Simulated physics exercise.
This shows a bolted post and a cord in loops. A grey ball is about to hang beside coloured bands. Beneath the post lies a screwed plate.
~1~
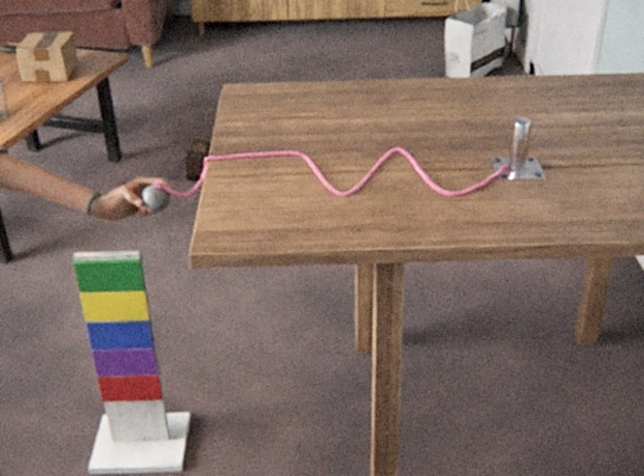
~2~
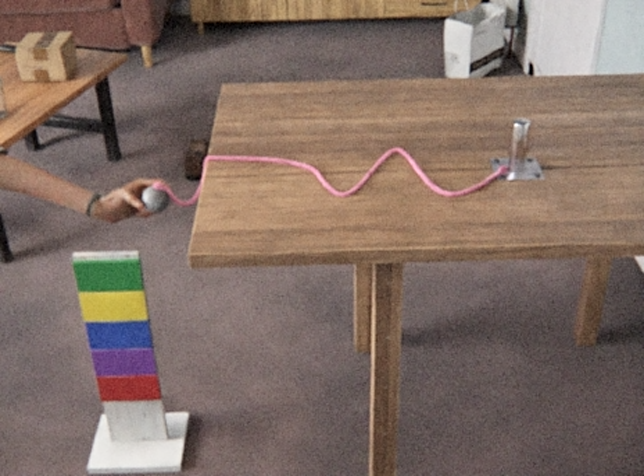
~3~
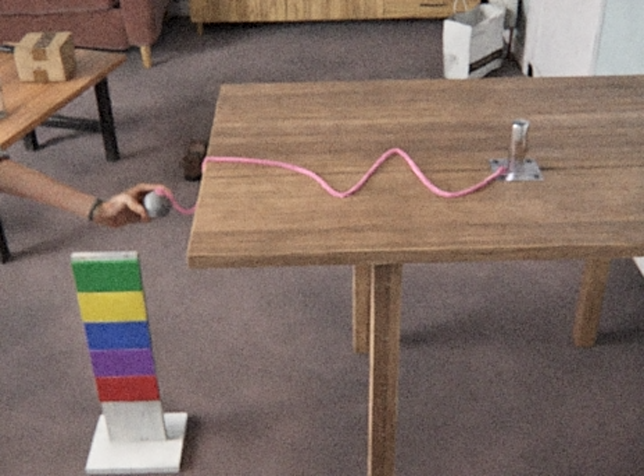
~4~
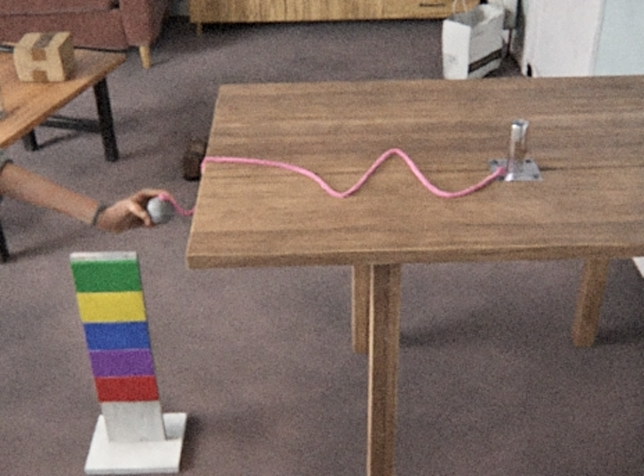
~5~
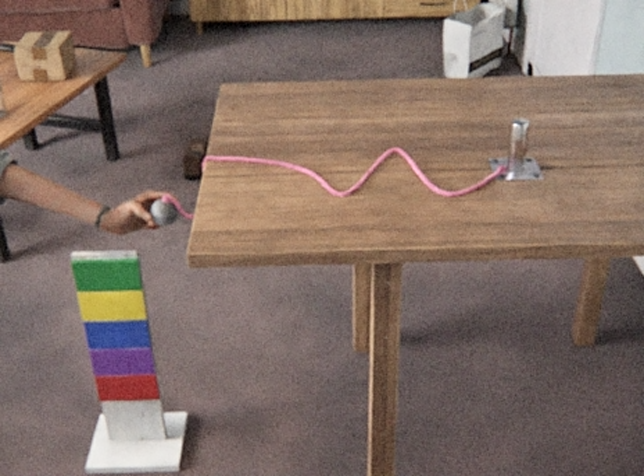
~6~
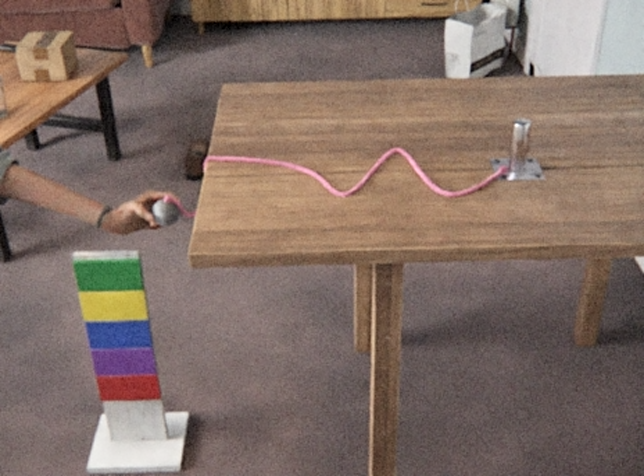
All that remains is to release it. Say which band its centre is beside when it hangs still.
Its centre is beside the red band.
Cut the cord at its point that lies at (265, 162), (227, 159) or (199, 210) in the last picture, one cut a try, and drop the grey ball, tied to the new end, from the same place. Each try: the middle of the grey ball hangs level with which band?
In turn it lines up with green, yellow and purple.
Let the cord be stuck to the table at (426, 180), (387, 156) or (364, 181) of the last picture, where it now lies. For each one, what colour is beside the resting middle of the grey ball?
For the first place it's purple, for the second blue, and for the third yellow.
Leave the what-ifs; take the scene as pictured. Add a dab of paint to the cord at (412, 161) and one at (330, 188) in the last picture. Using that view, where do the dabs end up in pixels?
Final positions are (344, 170) and (205, 192), in that order.
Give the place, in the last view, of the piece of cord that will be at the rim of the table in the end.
Approximately at (343, 195) in the final frame.
Soon after, ball near (200, 382); level with red.
After that, ball near (243, 393); level with red.
And then, ball near (218, 393); level with red.
In the end, ball near (229, 394); level with red. Its centre hangs level with the red band.
